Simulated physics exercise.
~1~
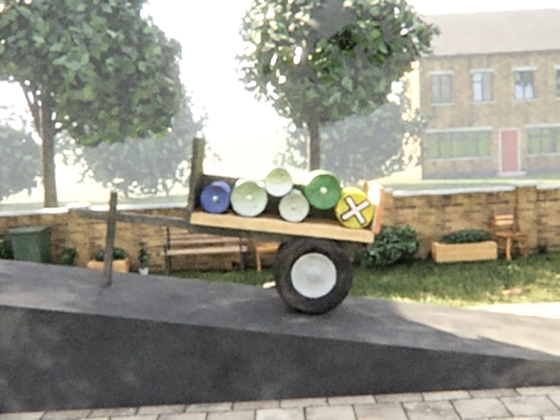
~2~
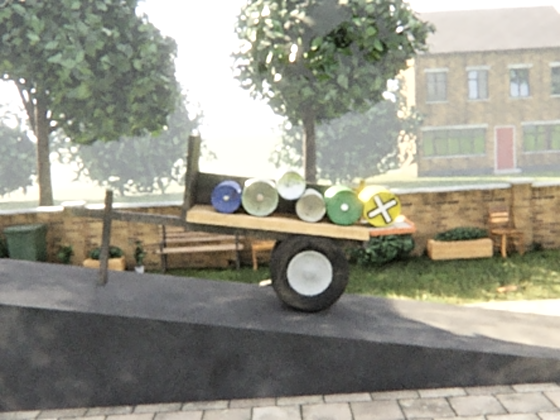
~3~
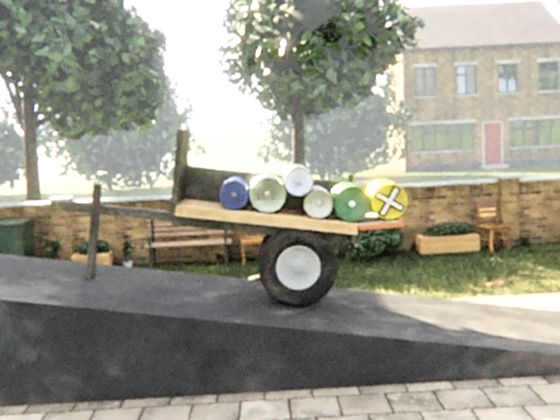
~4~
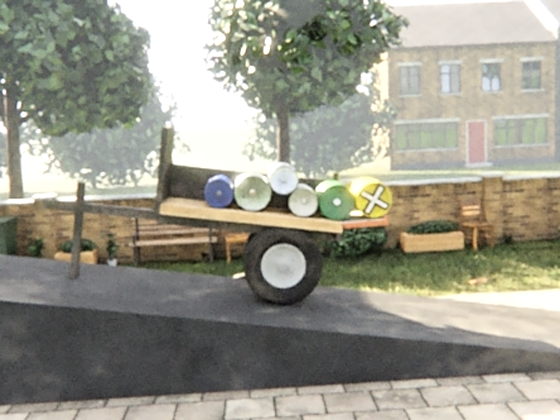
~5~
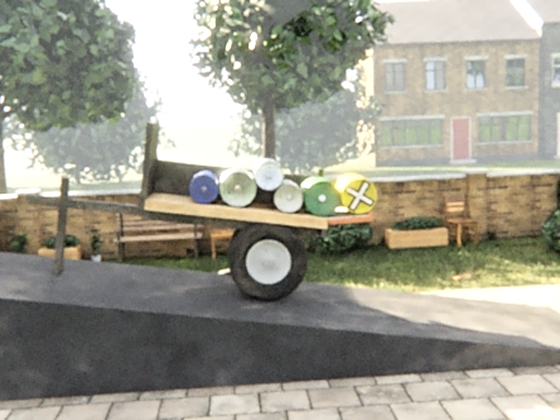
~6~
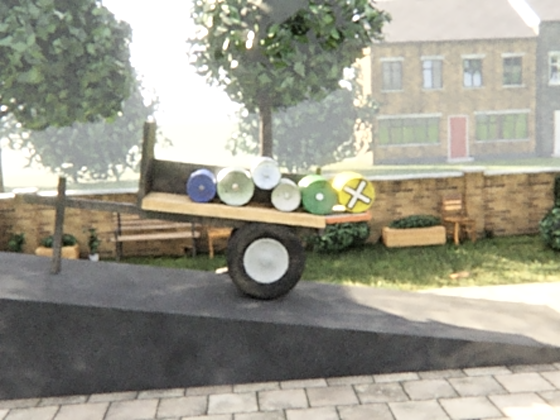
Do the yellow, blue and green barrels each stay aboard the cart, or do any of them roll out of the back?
All three stay aboard. The yellow one comes to rest on the lowered tailgate, while the green and blue ones stop on the bed.
Six colourful barrels on a cart parked on a slope rolled a short way right as its tailgate dropped. The yellow one with the white cross stopped on the lowered gate, the green and blue ones on the bed, and none fell off.
